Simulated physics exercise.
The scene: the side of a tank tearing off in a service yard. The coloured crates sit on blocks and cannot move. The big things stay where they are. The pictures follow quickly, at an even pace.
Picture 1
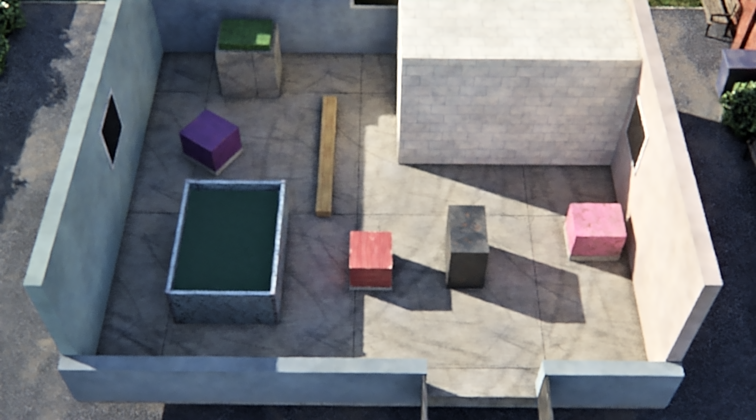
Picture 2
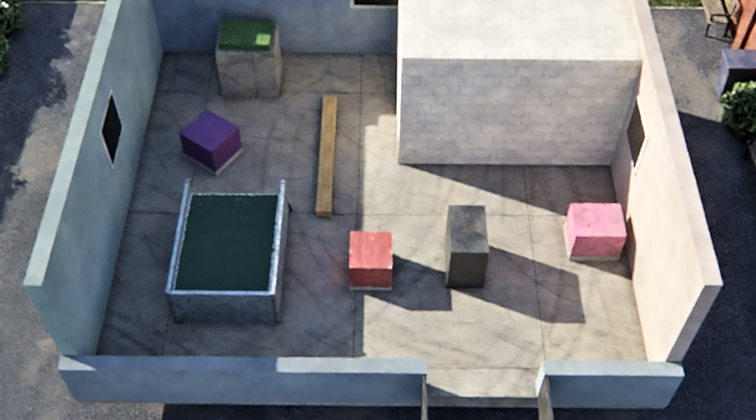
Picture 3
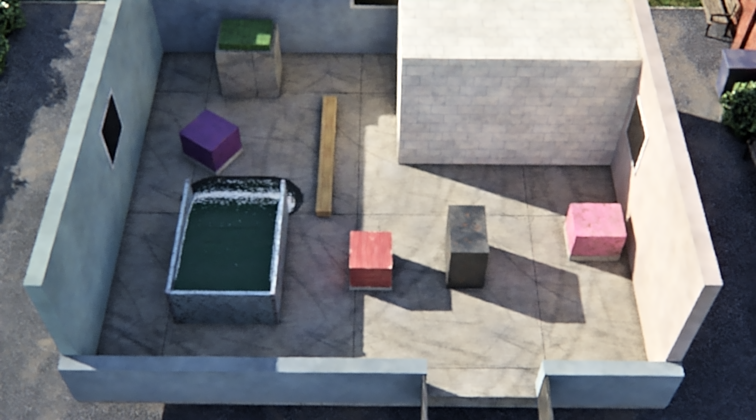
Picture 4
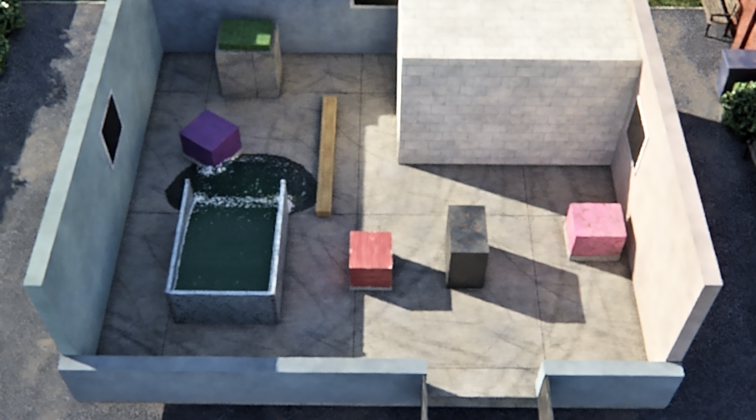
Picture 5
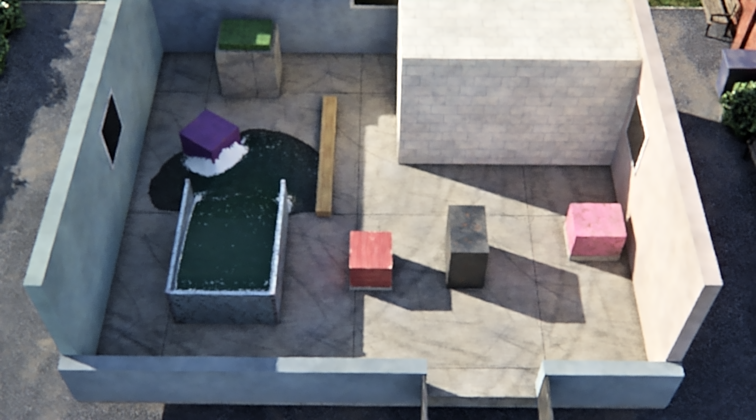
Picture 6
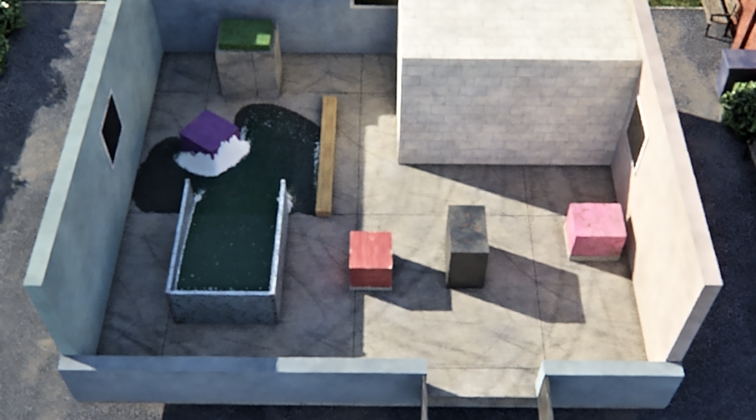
The clip opens on a walled yard with scattered blocks and an open tank of dark green water, whole and still. The tank's far side gives way and water pours through the gap, spreading across the paving, foaming white against the purple block and reaching the long wooden beam.
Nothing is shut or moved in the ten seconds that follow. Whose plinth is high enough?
The pink crate stays dry; the red crate gets wet; the purple crate gets wet.
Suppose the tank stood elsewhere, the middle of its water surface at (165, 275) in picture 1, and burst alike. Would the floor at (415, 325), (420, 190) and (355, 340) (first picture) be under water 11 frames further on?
One after the other: Free of water, dry, no water.
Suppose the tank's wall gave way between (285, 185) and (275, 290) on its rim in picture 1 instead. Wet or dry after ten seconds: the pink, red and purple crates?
One by one: The pink crate gets wet; the red crate is topped; the purple crate remains dry.
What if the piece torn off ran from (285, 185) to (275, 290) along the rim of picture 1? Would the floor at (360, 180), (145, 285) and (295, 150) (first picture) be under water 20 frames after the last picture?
As listed: Flooded, clear, flooded.
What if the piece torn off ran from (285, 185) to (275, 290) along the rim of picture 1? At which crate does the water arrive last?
I say the one in purple.
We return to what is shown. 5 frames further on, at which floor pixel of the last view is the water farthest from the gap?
Near (341, 53).
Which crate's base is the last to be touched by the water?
It is the one in pink.
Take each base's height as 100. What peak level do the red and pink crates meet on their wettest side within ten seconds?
About 260 and 10 per cent.
A moment on, water covers 20 % of the floor; the pink crate not reached, the red crate not reached, the purple crate water round its plinth.
Next, water covers 30 % of the floor; the pink crate not reached, the red crate not reached, the purple crate water round its plinth.
Then, water covers 45 % of the floor; the pink crate not reached, the red crate not reached, the purple crate water round its plinth.
Later, water covers 60 % of the floor; the pink crate not reached, the red crate water round its plinth, the purple crate water round its plinth.
In the end, water covers 75 % of the floor; the pink crate stayed above the water, the red crate was topped, the purple crate was topped.
